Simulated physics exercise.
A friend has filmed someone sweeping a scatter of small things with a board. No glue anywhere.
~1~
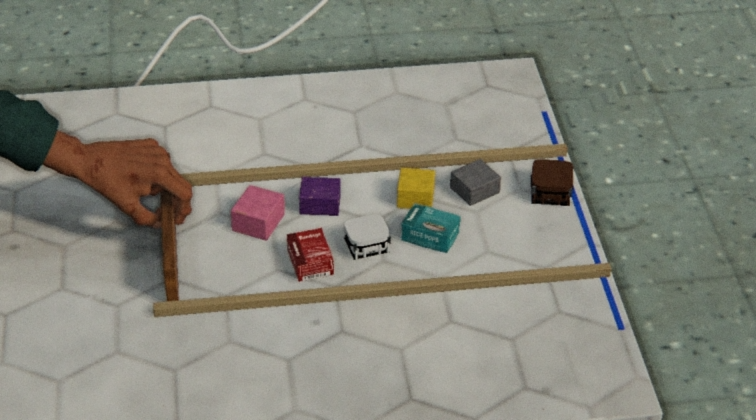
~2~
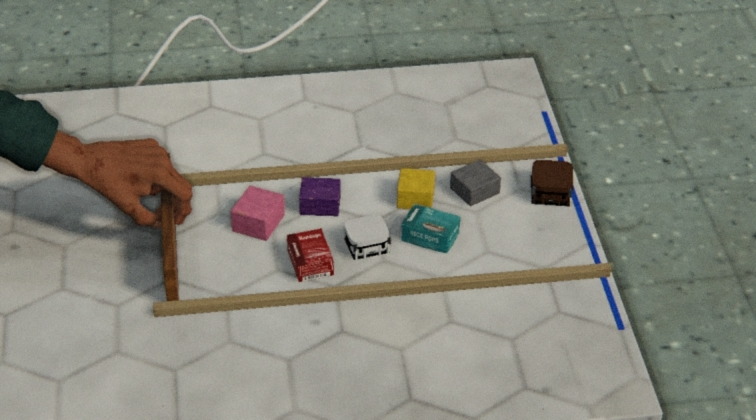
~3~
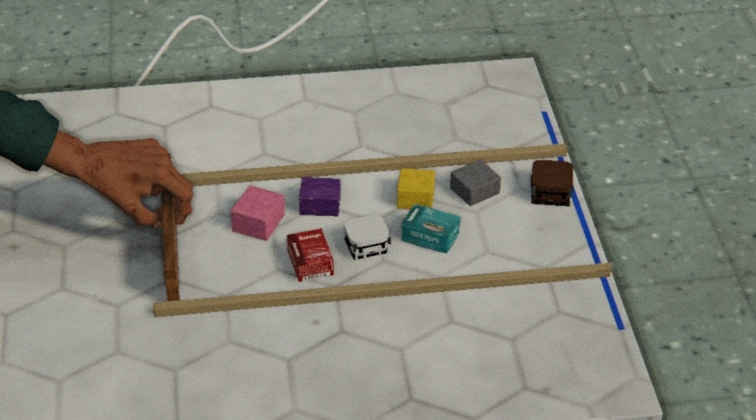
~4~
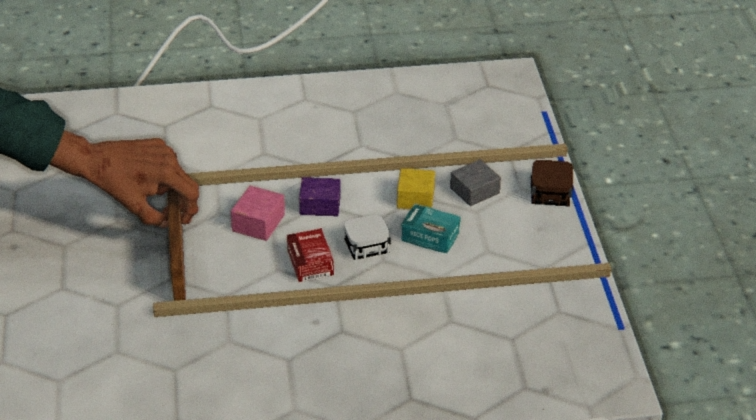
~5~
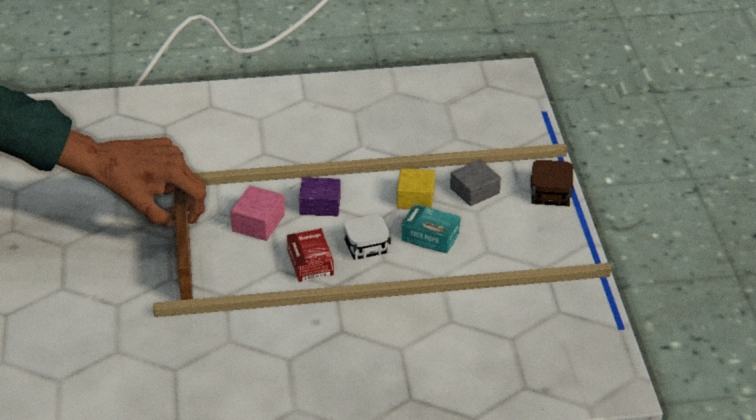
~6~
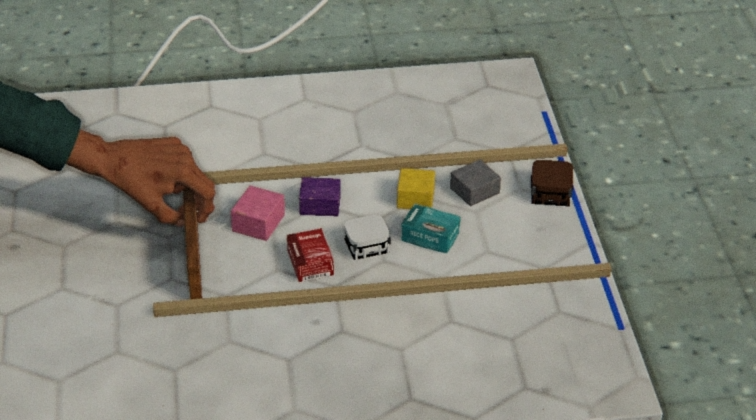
A hand holding a wooden board between two rails, sliding it slightly right toward small coloured blocks and boxes that stay still.
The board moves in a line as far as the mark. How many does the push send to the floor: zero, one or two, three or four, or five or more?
As it turns out, the number that fall off is five or more.
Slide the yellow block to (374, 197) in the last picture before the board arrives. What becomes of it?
The yellow block comes down.
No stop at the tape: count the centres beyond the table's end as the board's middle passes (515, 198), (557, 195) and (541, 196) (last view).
Past the end: 4, 6 and 6.
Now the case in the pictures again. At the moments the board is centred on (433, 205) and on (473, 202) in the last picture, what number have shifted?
The counts are 8 and 8.
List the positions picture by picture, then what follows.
Brown case (552, 183); grey block (476, 183); turquoise box (431, 228); board (169, 227); tape (580, 211), in the first frame.
Grey block (476, 183); red box (310, 255), in the second frame.
Turquoise box (431, 228); yellow block (416, 189), in the third frame.
Brown case (552, 183); white case (367, 238), in the fourth frame.
Grey block (476, 183); purple block (320, 197), in the fifth frame.
Brown case (552, 183); grey block (476, 183); turquoise box (431, 228); board (191, 225); tape (580, 211), in the sixth frame.
Soon after, none off yet; brown case at rest near (552, 183); grey block moving near (485, 183); turquoise box displaced about its own width near (462, 225).
In the end, the number that fall off is five or more; gone, pink block, red box, purple block, white case, yellow block, turquoise box, grey block and brown case.
